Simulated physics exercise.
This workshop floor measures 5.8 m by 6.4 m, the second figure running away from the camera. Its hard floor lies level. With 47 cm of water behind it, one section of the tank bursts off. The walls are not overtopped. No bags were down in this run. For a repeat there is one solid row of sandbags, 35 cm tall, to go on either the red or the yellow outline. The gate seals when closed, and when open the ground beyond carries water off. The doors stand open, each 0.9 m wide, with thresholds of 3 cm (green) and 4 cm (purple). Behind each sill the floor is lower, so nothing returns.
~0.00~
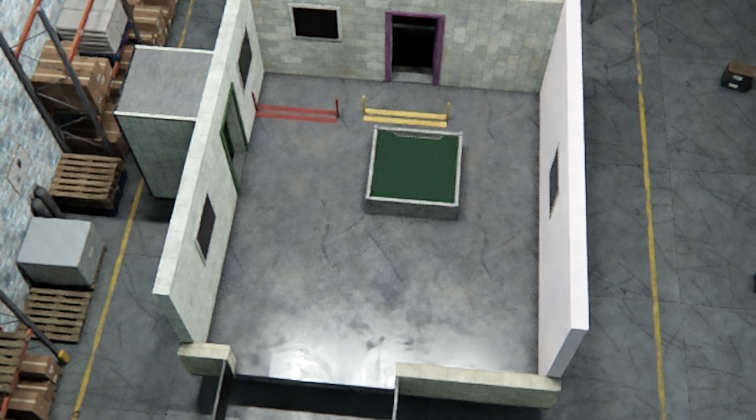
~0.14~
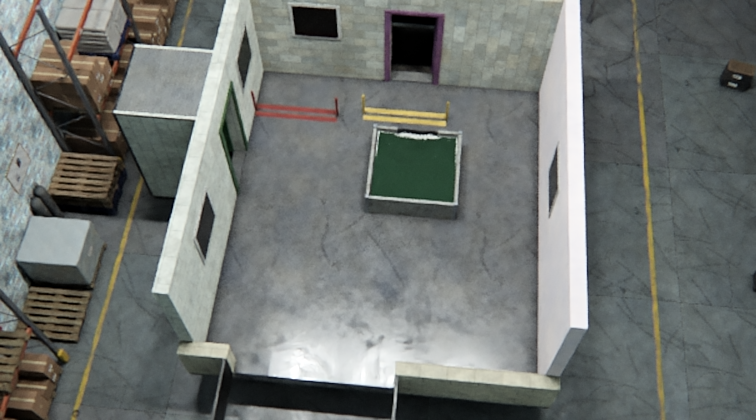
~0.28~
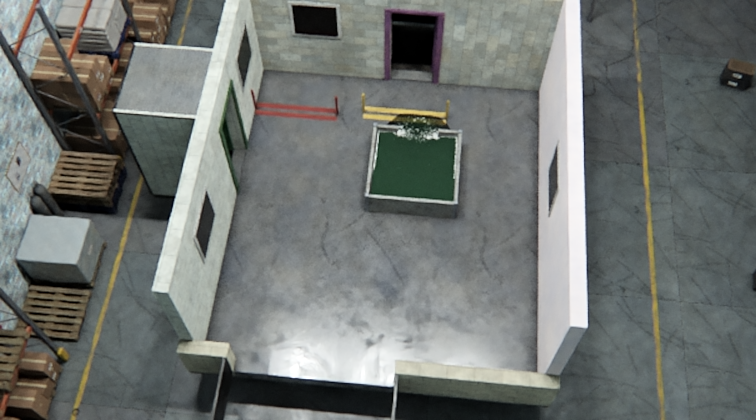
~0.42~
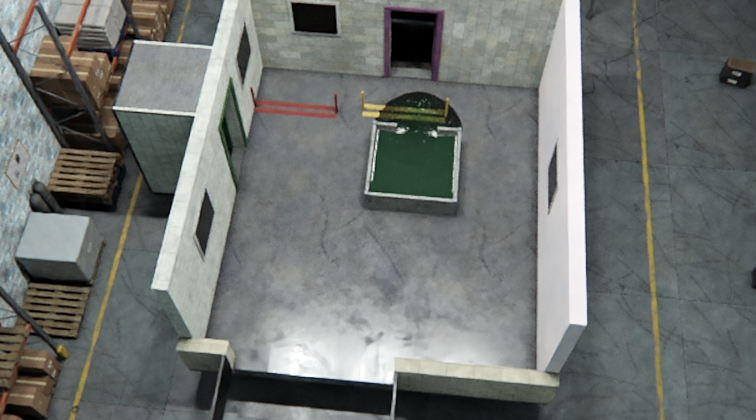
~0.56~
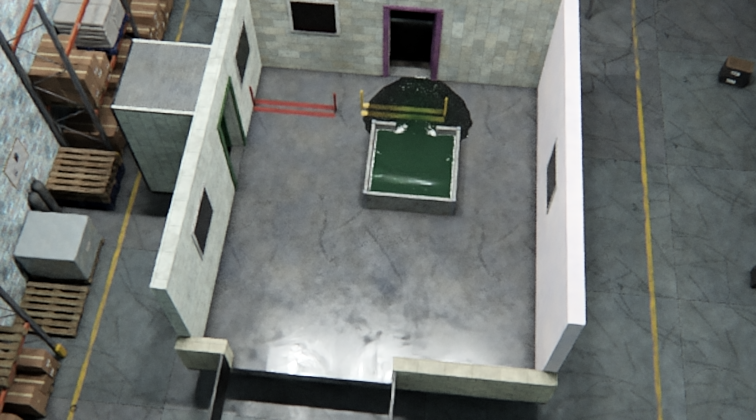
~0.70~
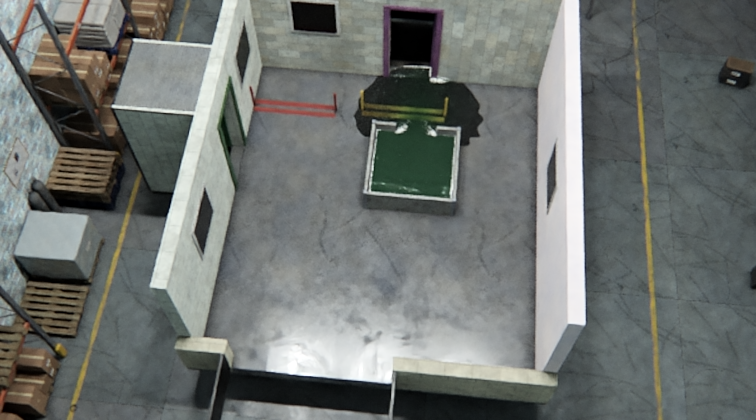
Water bursts from the tank's far side and spreads across the floor toward the purple-framed doorway.
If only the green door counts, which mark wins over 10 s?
Lay them on the red one.
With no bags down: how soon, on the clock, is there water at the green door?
Green 3.8 s.
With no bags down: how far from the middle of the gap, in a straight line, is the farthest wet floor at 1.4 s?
Some 2.6 m out.
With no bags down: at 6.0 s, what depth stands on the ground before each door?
In cm: Green 2, purple 8.
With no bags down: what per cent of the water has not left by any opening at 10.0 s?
About 72 per cent.
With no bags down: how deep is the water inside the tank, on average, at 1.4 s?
Some 31 cm.
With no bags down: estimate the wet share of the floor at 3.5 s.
Near 25 per cent is wet.
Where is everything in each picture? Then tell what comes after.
The first picture shows the tank at (415, 167) is whole and still, 47 cm deep.
In the second picture, the front is at a hidden place, 0.5 m from the gap on the tank's far side; 0.2 m2 of floor is under water; 47 cm left at the back of the tank.
In the third picture, the front is at a hidden place, 0.8 m from the gap on the tank's far side; 0.7 m2 of floor is under water; 47 cm left at the back of the tank.
In the fourth picture, water pours out on the tank's far side and has run 1.2 m, to (428, 97); typically 5 cm deep outside, 47 cm at the tank's back.
In the fifth picture, the front is at (434, 81), 1.6 m from the gap on the tank's far side; 2.2 m2 of floor is under water; 45 cm left at the back of the tank.
In the sixth picture, water pours out on the tank's far side and has run 1.9 m, to (404, 68); typically 5 cm deep outside, 39 cm at the tank's back.
After 1.4 s water covers 10 % of the floor and is deepest (27 cm) near (417, 139) in the run without bags; in at the green door, 0 L with no bags, 0 L with the row on red, 0 L on yellow.
After 2.2 s water covers 15 % of the floor and is deepest (22 cm) near (535, 91) in the run without bags; in at the green door, 0 L with no bags, 0 L with the row on red, 3 L on yellow.
After 3.5 s water covers 25 % of the floor and is deepest (15 cm) near (417, 139) in the run without bags; in at the green door, 0 L with no bags, 0 L with the row on red, 29 L on yellow.
After 6.0 s water covers 50 % of the floor and is deepest (9 cm) near (417, 139) in the run without bags; in at the green door, 0 L with no bags, 0 L with the row on red, 45 L on yellow.
After 10.0 s water covers 70 % of the floor and is deepest (5 cm) near (531, 364) in the run without bags; in at the green door, 0 L with no bags, 0 L with the row on red, 54 L on yellow.
